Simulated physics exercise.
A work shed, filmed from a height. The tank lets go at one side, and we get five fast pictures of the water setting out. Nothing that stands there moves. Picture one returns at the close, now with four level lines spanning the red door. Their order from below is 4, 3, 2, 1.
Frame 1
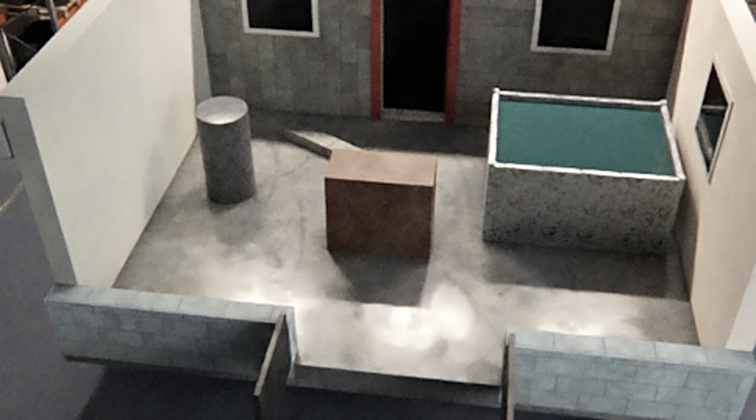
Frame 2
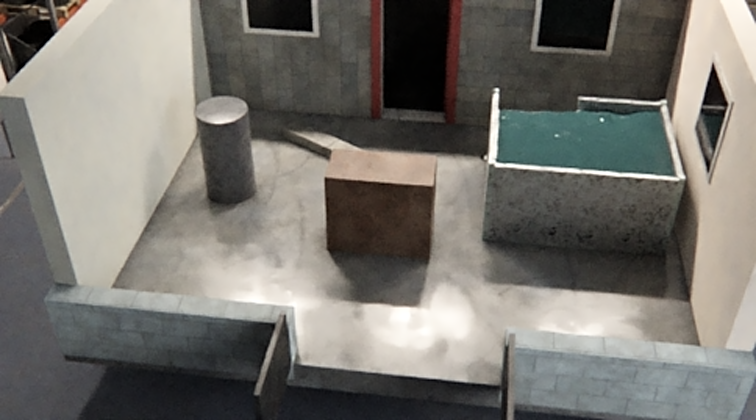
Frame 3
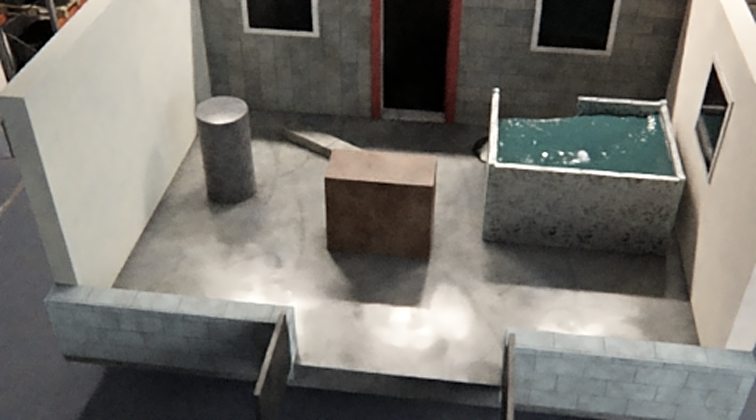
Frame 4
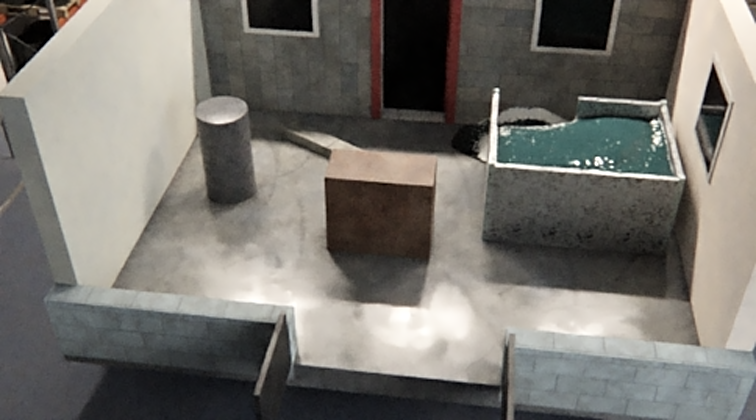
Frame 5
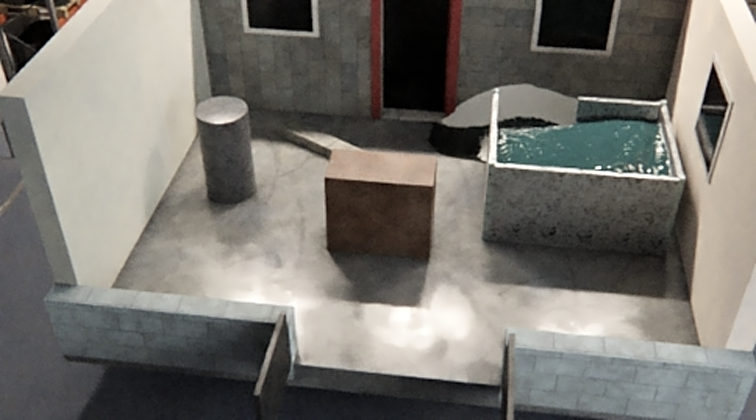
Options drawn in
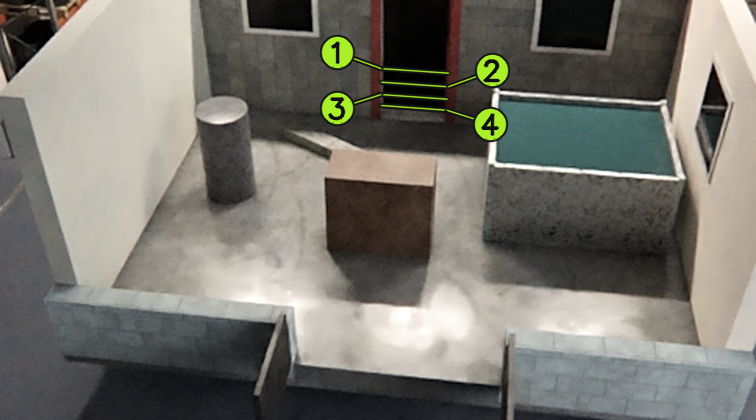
A speckled grey tank of teal water stands at the right of a grey-floored, roofless work shed, seen from above by a still camera. A brown block sits in the middle, a grey cylinder at left, and a red-framed doorway behind, with an open gate in front. The tank's water drops slightly and churns with white flecks, then water spreads behind it and leftward across the floor towards the doorway.
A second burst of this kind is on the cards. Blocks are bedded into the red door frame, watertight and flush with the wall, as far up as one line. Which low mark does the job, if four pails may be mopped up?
It is 4.
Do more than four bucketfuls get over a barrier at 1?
No, not at all.
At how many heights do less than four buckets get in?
All of them.
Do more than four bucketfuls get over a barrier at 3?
No.
In lime, 1 at (414, 70); 2 at (414, 84); 3 at (414, 96); 4 at (413, 107); from the bottom up 4, 3, 2, 1.
With 1, nothing gets over.
With 2, nothing gets over.
With 3, nothing gets over.
With 4, a splash gets over, under a bucket.
